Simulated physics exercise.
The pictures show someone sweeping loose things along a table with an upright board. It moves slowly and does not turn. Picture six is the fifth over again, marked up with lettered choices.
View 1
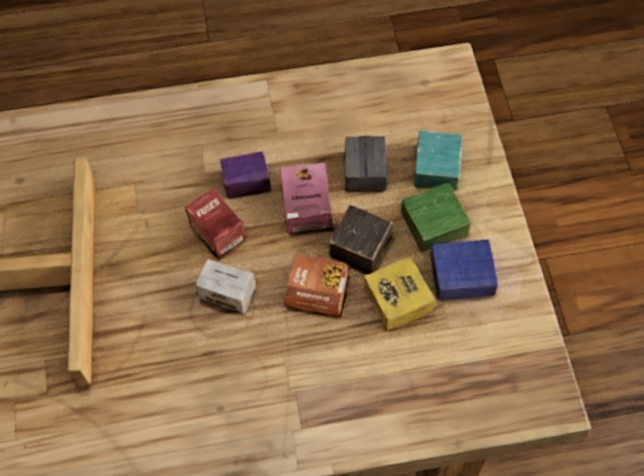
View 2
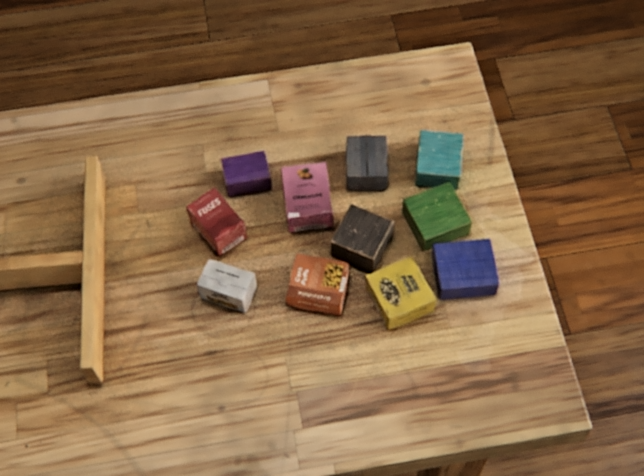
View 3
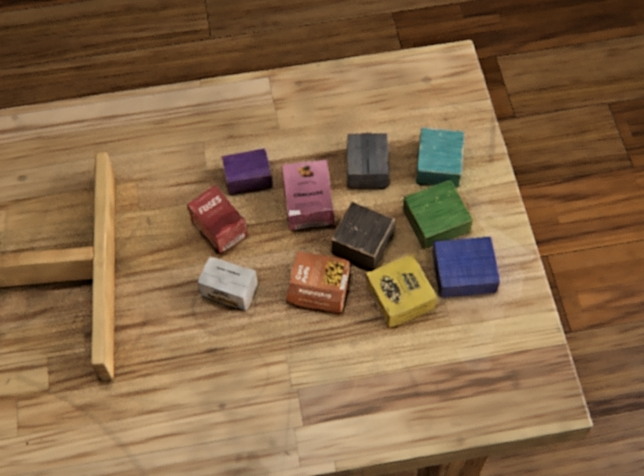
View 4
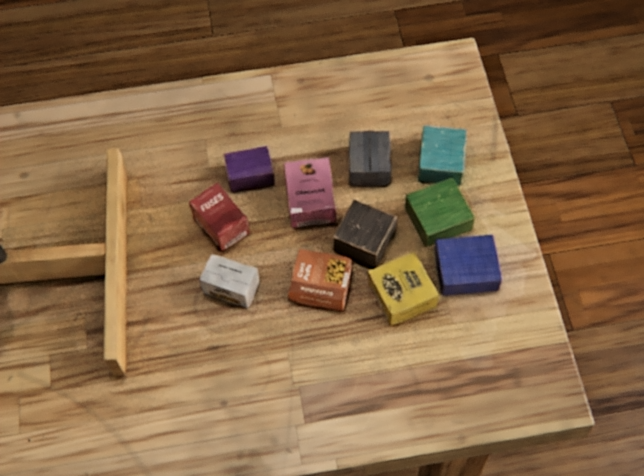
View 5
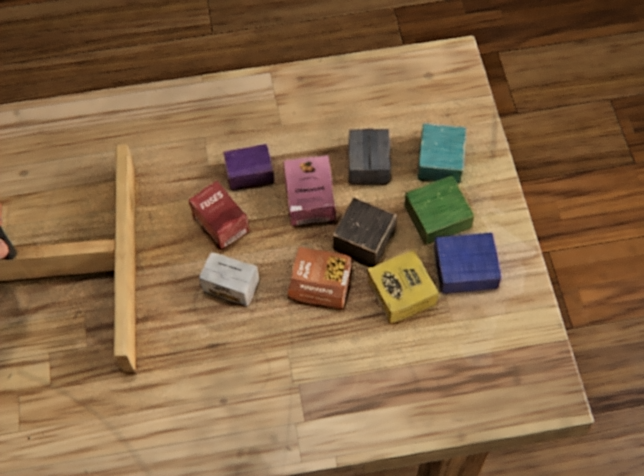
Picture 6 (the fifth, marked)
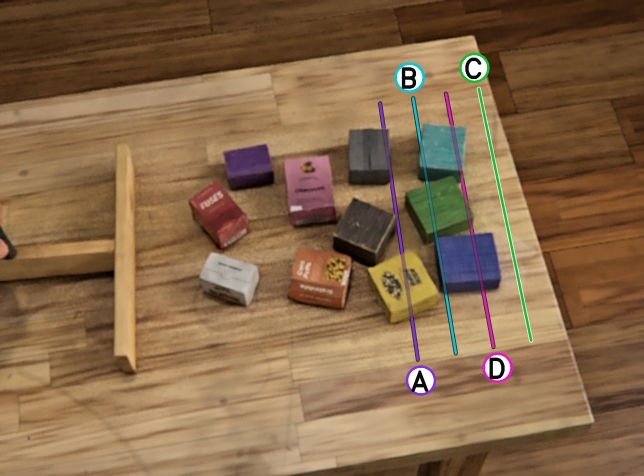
On a wooden table, an upright wooden board slid slowly a short way to the right toward a cluster of colourful blocks and small boxes, which stayed in place, untouched by the board.
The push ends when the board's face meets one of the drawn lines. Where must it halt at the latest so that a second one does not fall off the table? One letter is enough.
At A, and not beyond.
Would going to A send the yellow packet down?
No.
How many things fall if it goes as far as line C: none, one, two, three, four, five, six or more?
Six or more.
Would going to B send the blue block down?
No.
On the copy, A at (398, 223); B at (433, 217); C at (503, 206); D at (468, 212).
On A. First, board (221, 228); white packet (261, 273); red box (247, 218).
Then, board (318, 213); blue block (492, 263); turquoise block (455, 151).
Finally, board (394, 201); turquoise block (505, 144); green block (509, 212); none fallen.
By contrast, B drops two; C drops seven; D drops five.
